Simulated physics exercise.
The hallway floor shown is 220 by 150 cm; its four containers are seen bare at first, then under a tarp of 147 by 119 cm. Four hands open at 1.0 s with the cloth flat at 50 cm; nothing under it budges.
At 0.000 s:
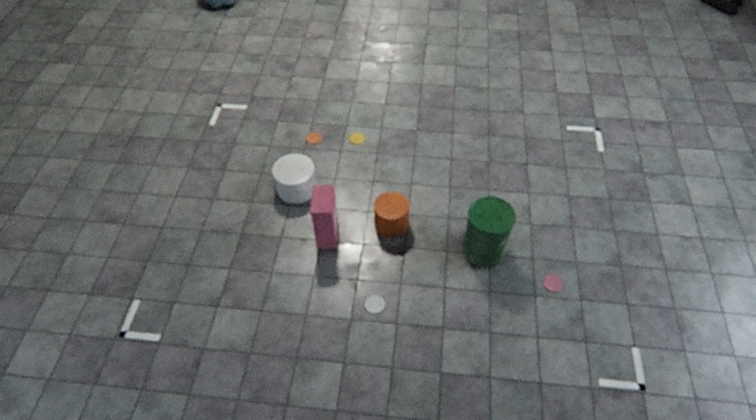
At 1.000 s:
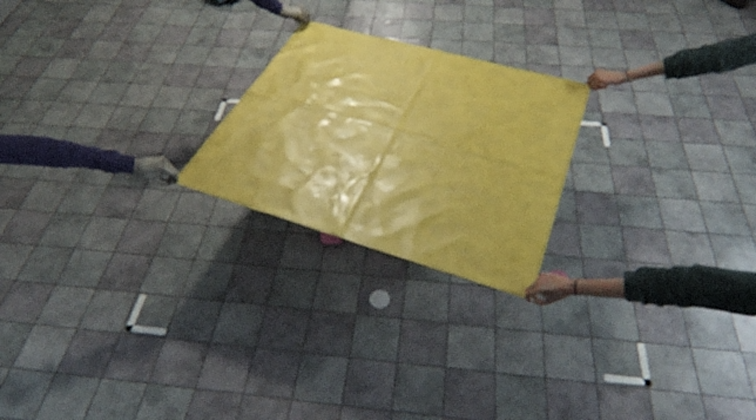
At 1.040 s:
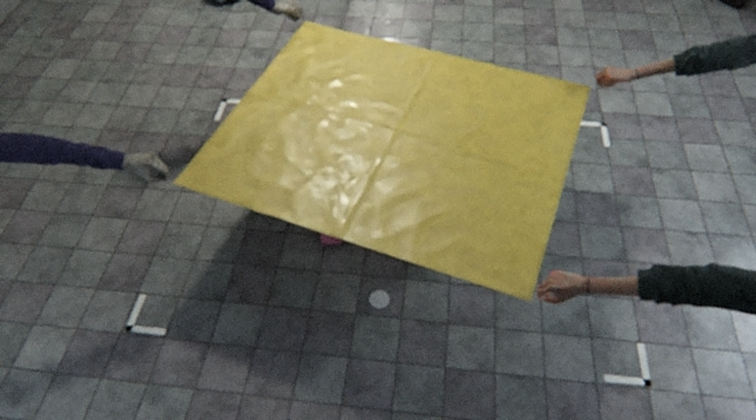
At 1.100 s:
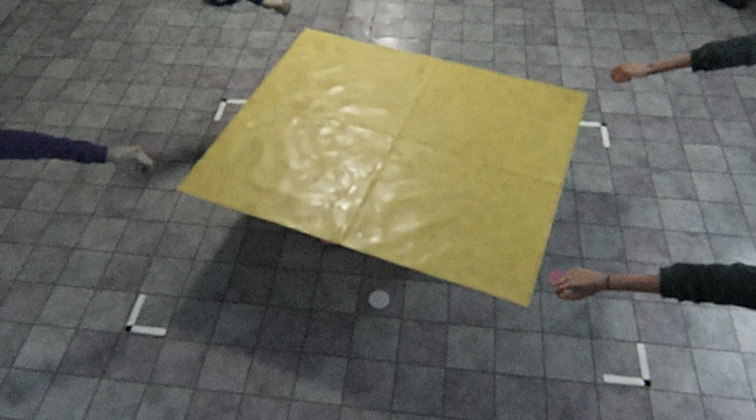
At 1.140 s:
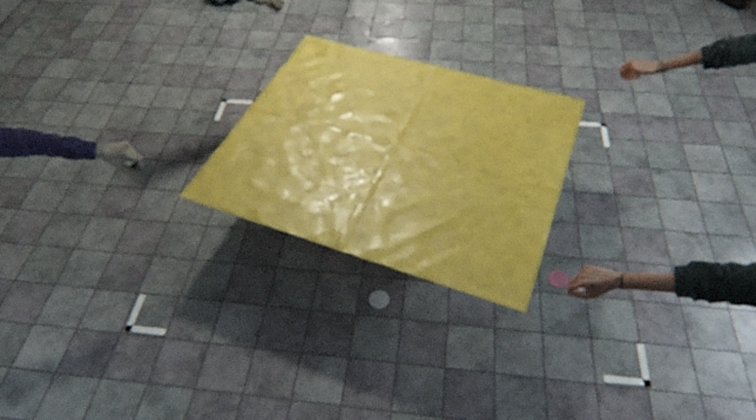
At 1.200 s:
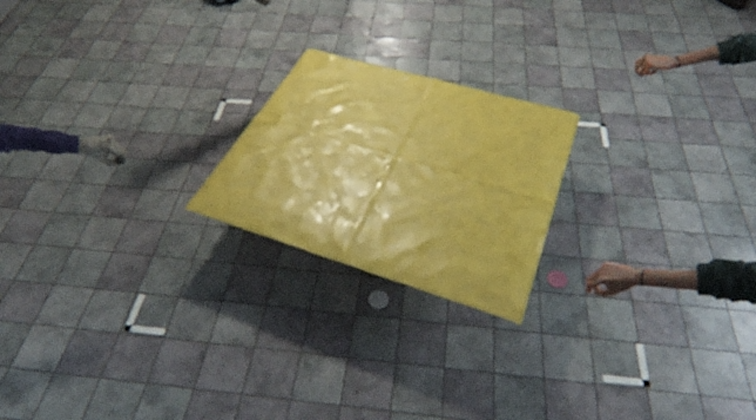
A yellow sheet, stretched flat by four hands over containers on a grey tiled floor seen from above, is let go and sinks slightly, staying nearly level, as the hands draw back. Before it appears, a white tub and pink carton stand left of an orange tub and green bin, among small coloured discs. White corner marks surround them, and the view stays practically still.
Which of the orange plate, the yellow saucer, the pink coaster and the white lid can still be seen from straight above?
In order: The orange plate ends under the cloth; the yellow saucer ends under the cloth; the pink coaster remains in the open; the white lid still shows.
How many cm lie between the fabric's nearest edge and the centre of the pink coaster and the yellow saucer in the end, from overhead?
Roughly 16 cm, 10 cm.
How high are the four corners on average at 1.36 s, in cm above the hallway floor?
About 0 cm.
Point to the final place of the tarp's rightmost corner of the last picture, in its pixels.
Around (563, 184).
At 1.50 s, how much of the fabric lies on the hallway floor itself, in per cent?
About 30 %.
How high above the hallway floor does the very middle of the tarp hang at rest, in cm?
About 16 cm.
By 1.4 s, 5 % of it is down, spanning 160 by 136 cm, above yellow saucer, orange plate.
By 1.5 s, 30 % of it is down, spanning 159 by 130 cm, above yellow saucer, orange plate.
By 1.7 s, 35 % of it is down, spanning 160 by 129 cm, above yellow saucer, orange plate.
By 1.8 s, 35 % of it is down, spanning 159 by 127 cm, above yellow saucer, orange plate.
By 3.3 s, 35 % of it is down, spanning 157 by 126 cm, above yellow saucer, orange plate.
